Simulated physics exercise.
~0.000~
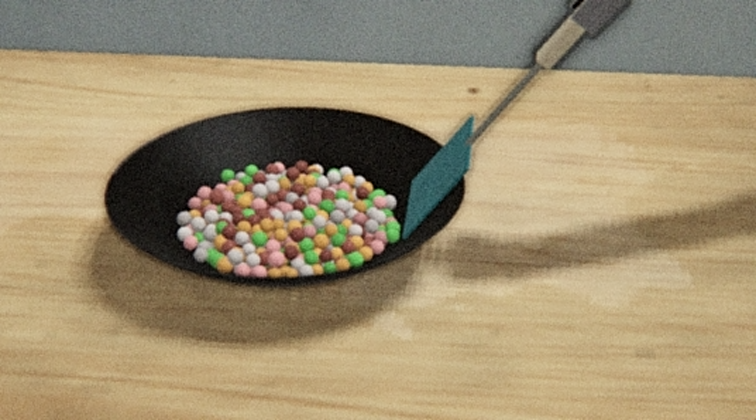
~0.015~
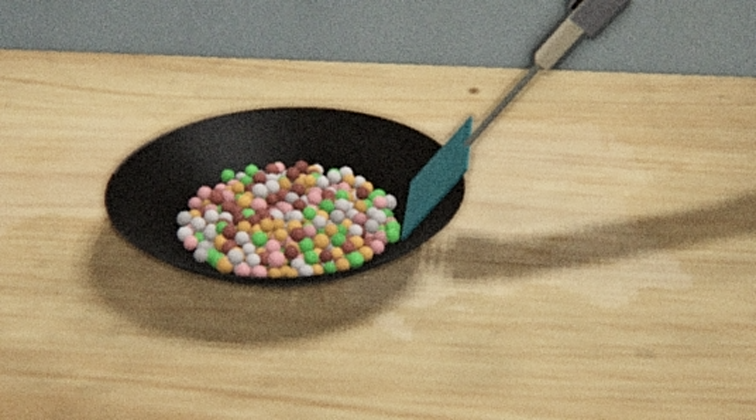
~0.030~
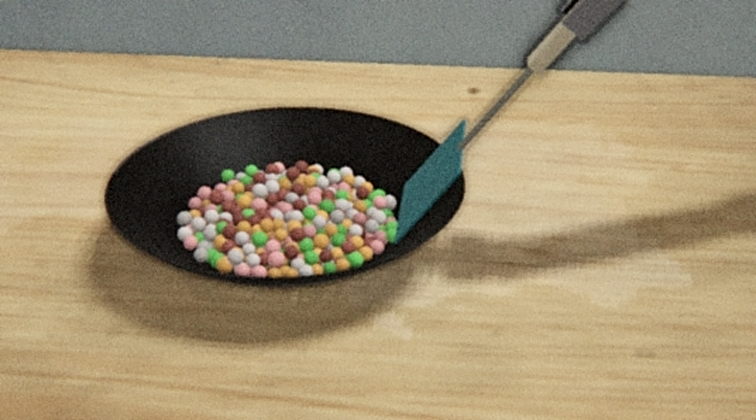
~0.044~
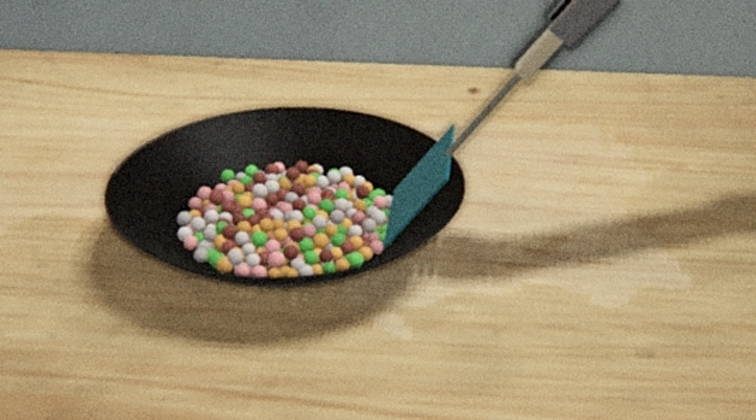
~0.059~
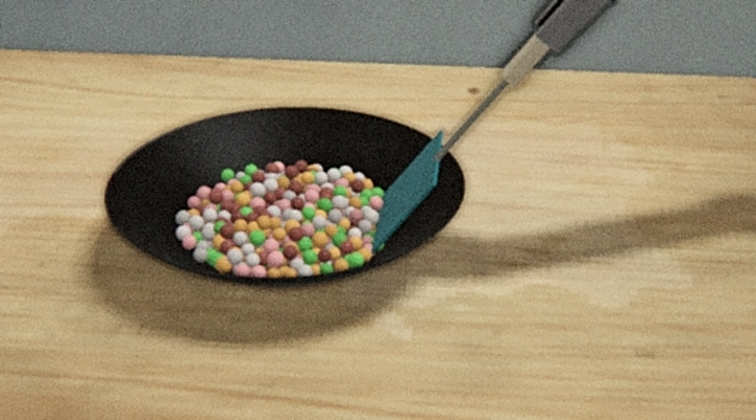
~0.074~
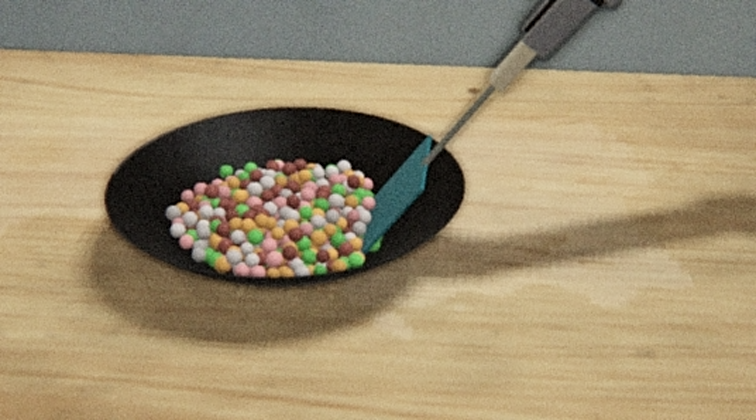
The video shows a teal turner at the right side of a black wok of multicoloured round sweets on a wooden table; the turner moves left and slightly downward, nudging the sweets a little to the left.
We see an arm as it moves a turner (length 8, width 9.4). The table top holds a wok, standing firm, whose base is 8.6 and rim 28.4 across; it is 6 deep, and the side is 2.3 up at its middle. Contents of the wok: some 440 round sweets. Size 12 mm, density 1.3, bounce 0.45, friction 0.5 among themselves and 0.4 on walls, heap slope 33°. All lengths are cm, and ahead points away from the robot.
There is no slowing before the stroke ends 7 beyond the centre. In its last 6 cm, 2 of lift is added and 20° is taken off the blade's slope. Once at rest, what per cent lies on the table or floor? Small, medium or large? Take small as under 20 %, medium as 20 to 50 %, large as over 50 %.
Small, so under 20 %.
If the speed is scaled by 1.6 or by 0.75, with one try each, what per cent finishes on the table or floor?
I'd expect close to 35 and then close to 5 percent.
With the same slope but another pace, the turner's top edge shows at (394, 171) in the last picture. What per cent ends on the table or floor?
I'd say around 40 per cent.
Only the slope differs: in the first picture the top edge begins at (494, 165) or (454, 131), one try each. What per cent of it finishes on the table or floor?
Some 10 per cent, then some 15 per cent.
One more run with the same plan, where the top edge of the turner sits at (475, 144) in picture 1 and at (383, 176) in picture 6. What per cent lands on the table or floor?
55 %.
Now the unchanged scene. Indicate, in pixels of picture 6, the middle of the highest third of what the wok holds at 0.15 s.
Around (222, 202).
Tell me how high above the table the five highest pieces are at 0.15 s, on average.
Height: Some 6 cm.
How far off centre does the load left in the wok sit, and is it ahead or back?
The balance point is about 5.5 cm ahead.
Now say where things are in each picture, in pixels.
The first picture shows turner top edge at (471, 141), sloping 53°; upper third of the load around (294, 209), from x 185 to 395, top at y 165; 443 in the wok.
The second picture shows turner top edge at (470, 142), sloping 53°; upper third of the load around (294, 209), from x 185 to 395, top at y 165.
The third picture shows turner top edge at (462, 145), sloping 53°; upper third of the load around (294, 209), from x 185 to 395, top at y 165.
The fourth picture shows turner top edge at (451, 151), sloping 53°; upper third of the load around (294, 208), from x 185 to 390, top at y 165.
The fifth picture shows turner top edge at (439, 156), sloping 53°; upper third of the load around (292, 208), from x 185 to 385, top at y 165.
The sixth picture shows turner top edge at (427, 161), sloping 53°; upper third of the load around (286, 207), from x 175 to 380, top at y 165; 443 in the wok.
After 0.15 s, sloping 53°, highest piece 6 above the table; 443 in the wok.
After 0.23 s, sloping 45°, highest piece 7 above the table; 443 in the wok.
After 0.47 s, sloping 33°, highest piece 8 above the table; 384 in the wok, 49 on the table or floor, 10 on the blade or in flight.
After 1.52 s, sloping 33°, highest piece 7 above the table; 381 in the wok, 62 on the table or floor.
At rest, 381 in the wok, 62 on the table or floor. That is 14 % on the table or floor.
